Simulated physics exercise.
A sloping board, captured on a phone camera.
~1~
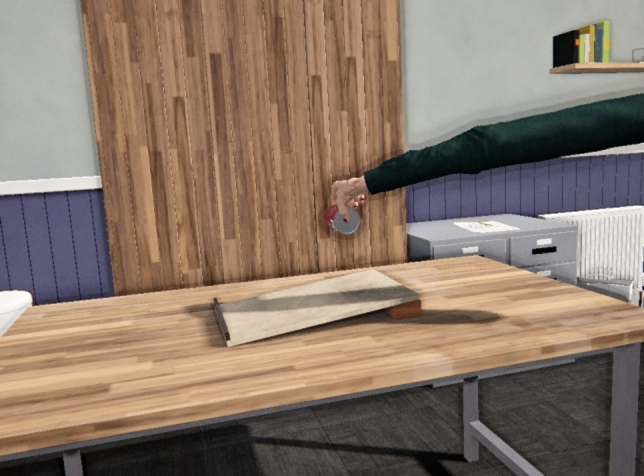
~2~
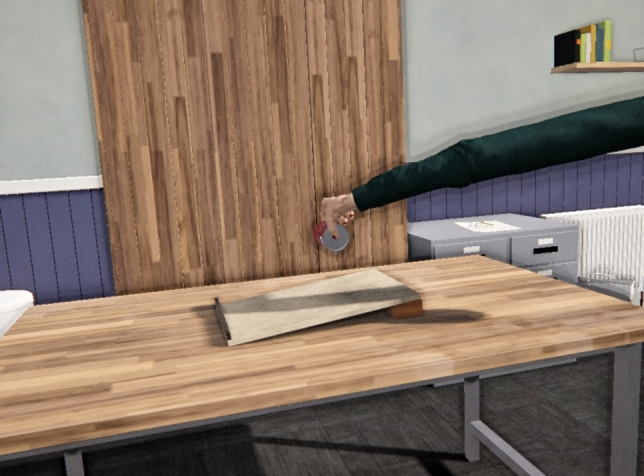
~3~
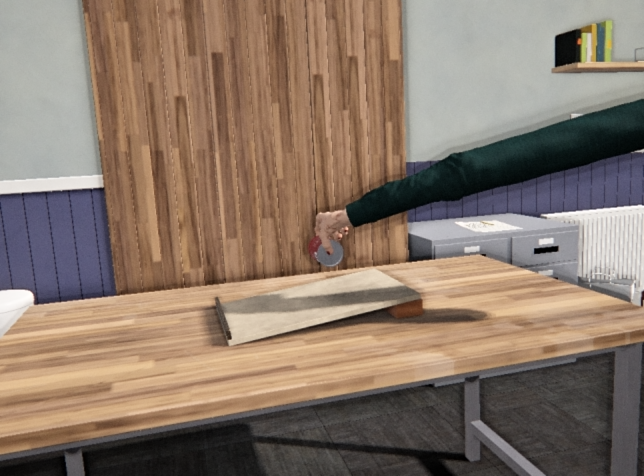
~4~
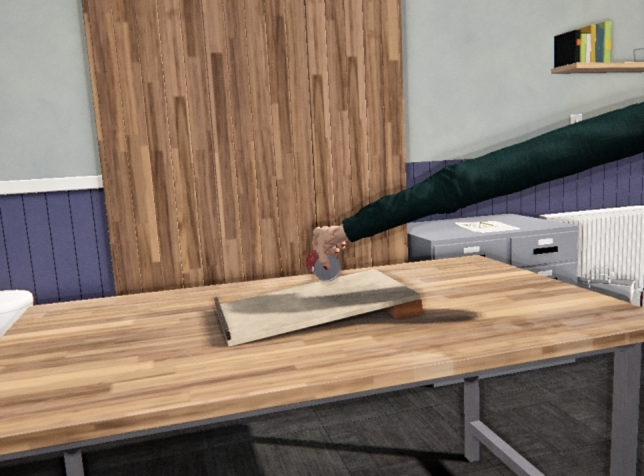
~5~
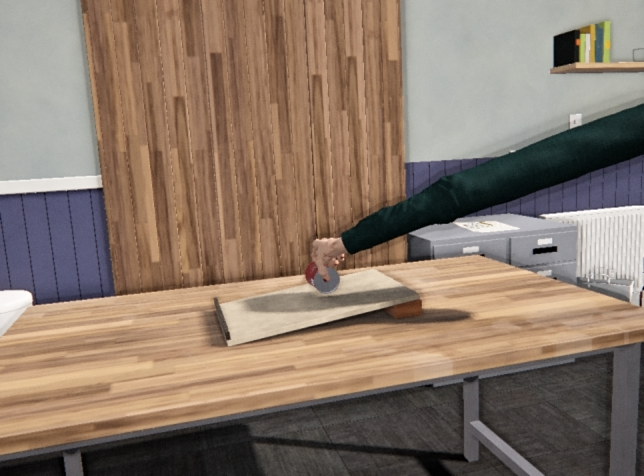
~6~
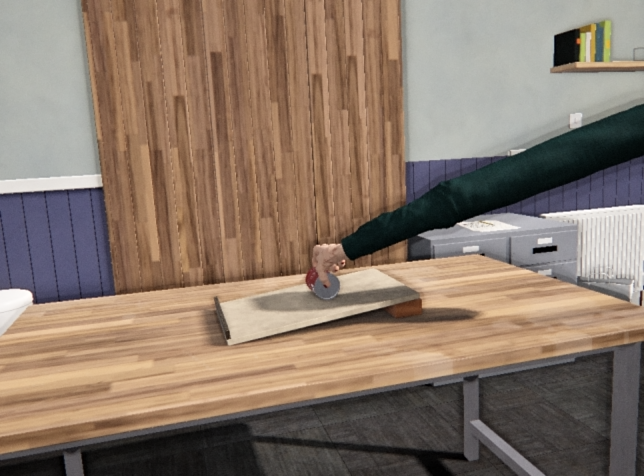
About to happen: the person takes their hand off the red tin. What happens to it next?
It makes for the bottom.
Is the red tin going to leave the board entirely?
Once it settles, it is resting on top.
Then, 0.50 s after the last picture, red tin rolled about its own width near (306, 287).
Then, 0.70 s after the last picture, red tin rolled about its own width near (284, 292).
Then, 0.90 s after the last picture, red tin rolled well along near (253, 299).
Then, 1.00 s after the last picture, red tin rolled well along near (234, 303).
At rest, moved from the start, red tin. Seen from the same camera at the end, red tin near (235, 303). The red tin slides or rolls down.
